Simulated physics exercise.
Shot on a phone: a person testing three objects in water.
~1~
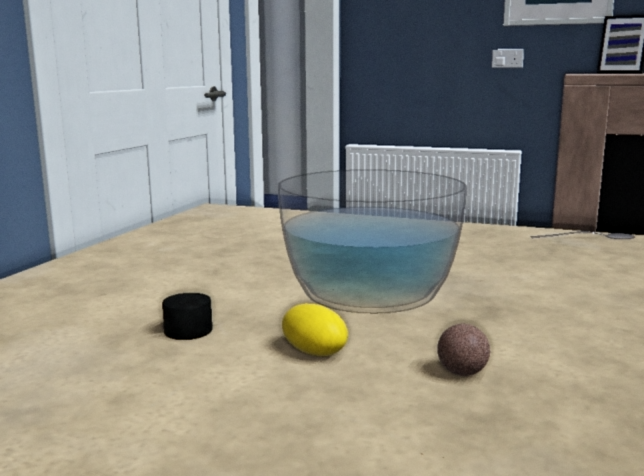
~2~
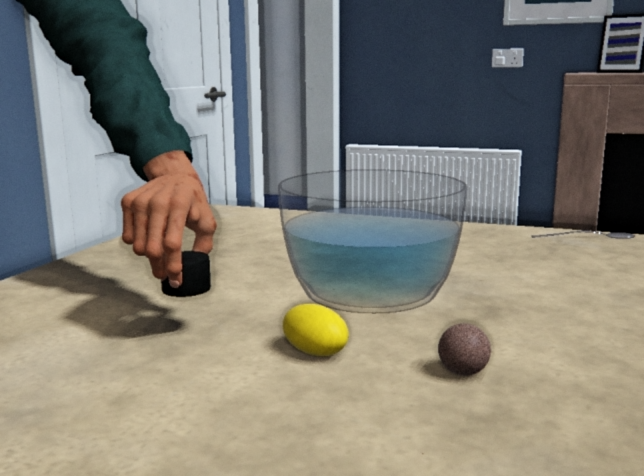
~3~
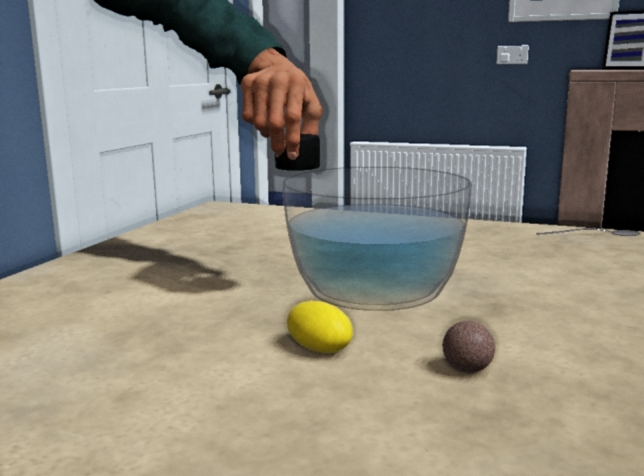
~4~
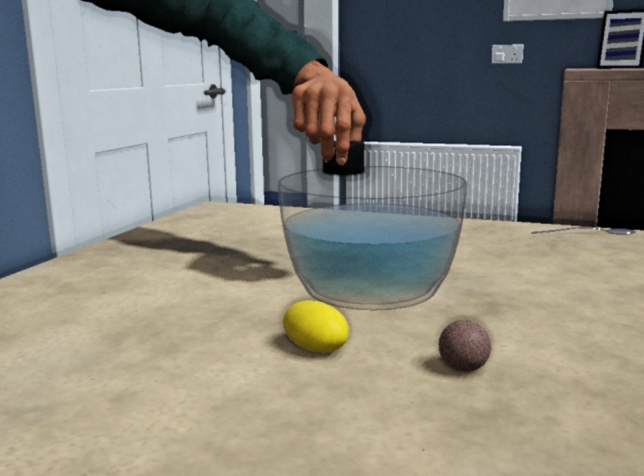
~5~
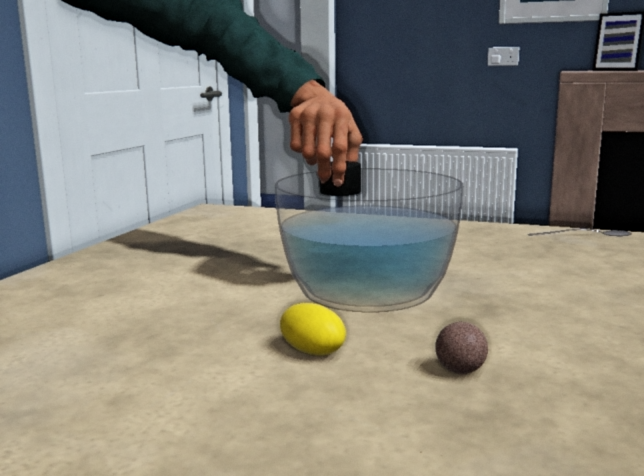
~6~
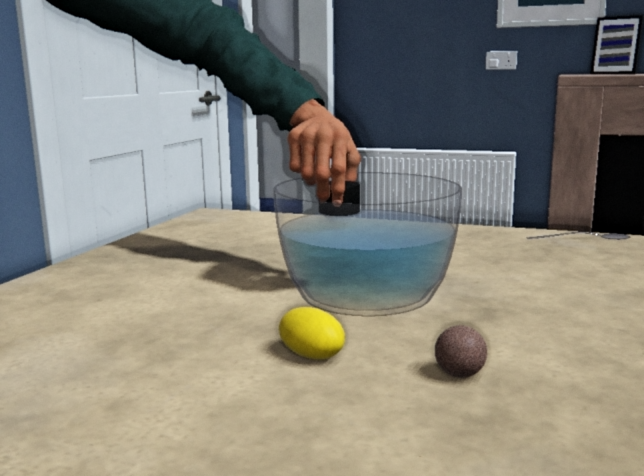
In a room with dark blue walls, a white door and a radiator, a slightly unsteady camera looks across a beige tabletop. A small black cylinder, a yellow lemon and a brownish round stone sit from left to right near a clear bowl of bluish water. A hand in a dark green sleeve picks up the cylinder, carries it right above the bowl, and lowers it to just over the water.
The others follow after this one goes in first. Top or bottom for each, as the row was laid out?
Taking them from the left, one does not stay up, the next does not go down, the last does not stay up.
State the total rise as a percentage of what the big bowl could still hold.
12 %.
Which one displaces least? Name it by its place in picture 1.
I say it's the item at the right end.
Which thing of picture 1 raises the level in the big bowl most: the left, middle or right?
That's the central body.
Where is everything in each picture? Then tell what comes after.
In the first frame, the row from the left; iron weight (188, 316); lemon (314, 329); stone (464, 349).
In the second frame, a hand picks up the iron weight; iron weight (186, 273); stone (465, 349).
In the third frame, it is carried over; iron weight (297, 152); lemon (319, 326).
In the fourth frame, it is above the big bowl; iron weight (344, 157); stone (465, 345).
In the fifth frame, it comes down; iron weight (340, 178); lemon (312, 328).
In the sixth frame, it is just over the surface; iron weight (339, 198); lemon (311, 333); stone (461, 351).
Next, the iron weight sinks.
After that, the lemon rides on the surface.
Finally, the stone sinks; afloat, lemon.
